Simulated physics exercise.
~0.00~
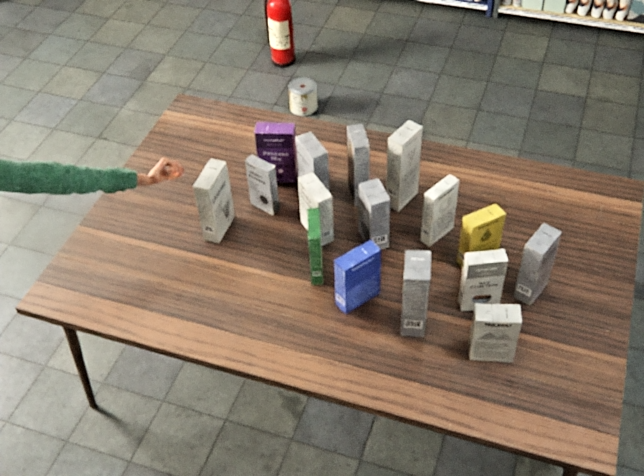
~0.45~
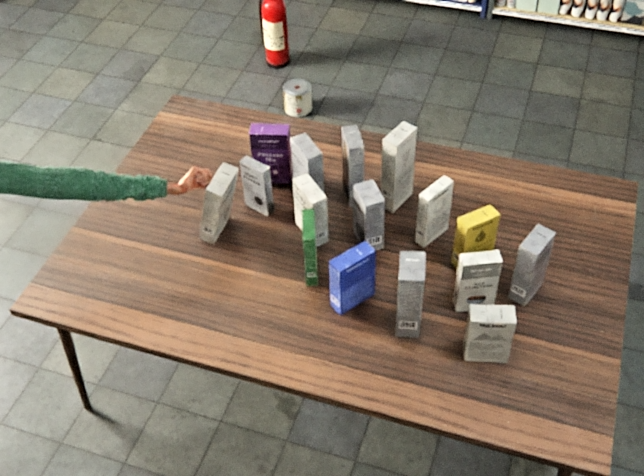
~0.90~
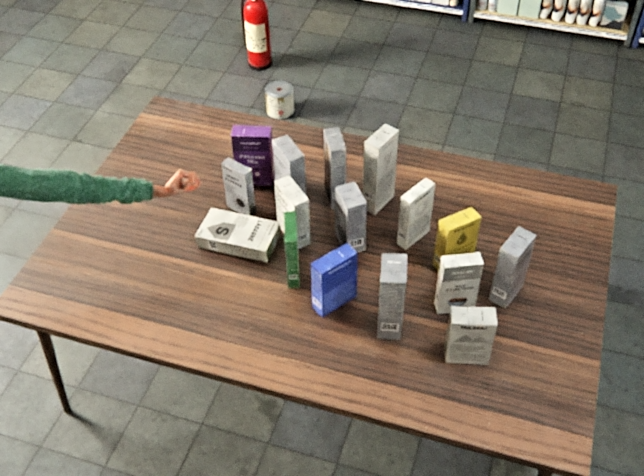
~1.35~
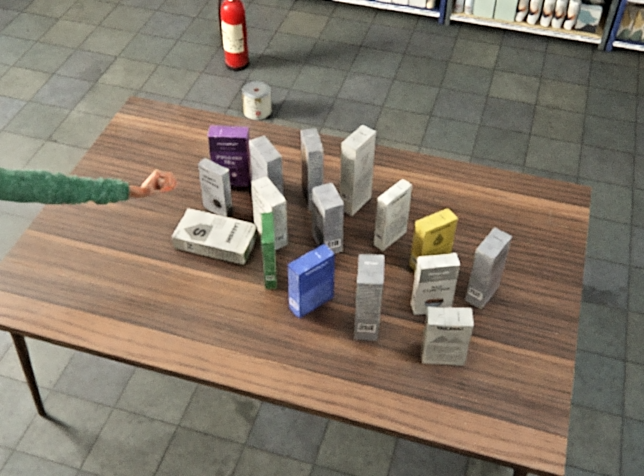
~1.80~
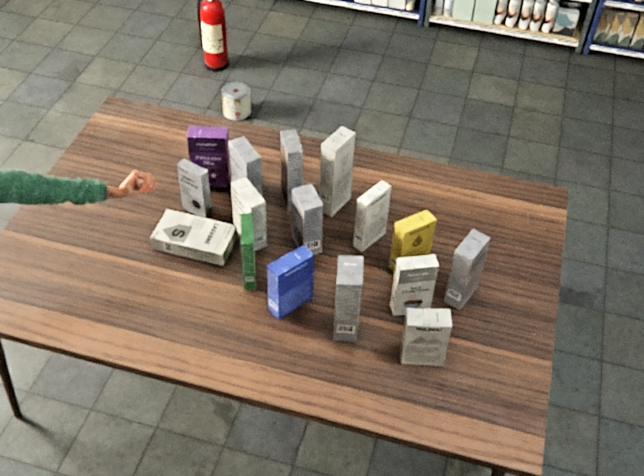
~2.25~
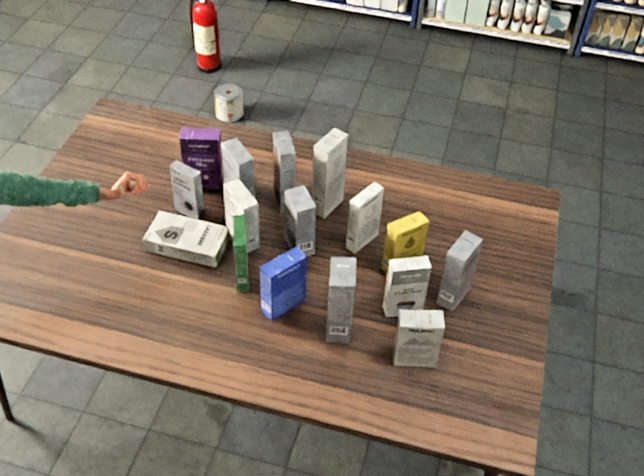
On a wooden table crowded with upright boxes, a green-sleeved arm reached in from the left and tipped over a pale box with its finger, then drew back; the box ended up lying flat while the green, purple, yellow and other boxes stayed standing.
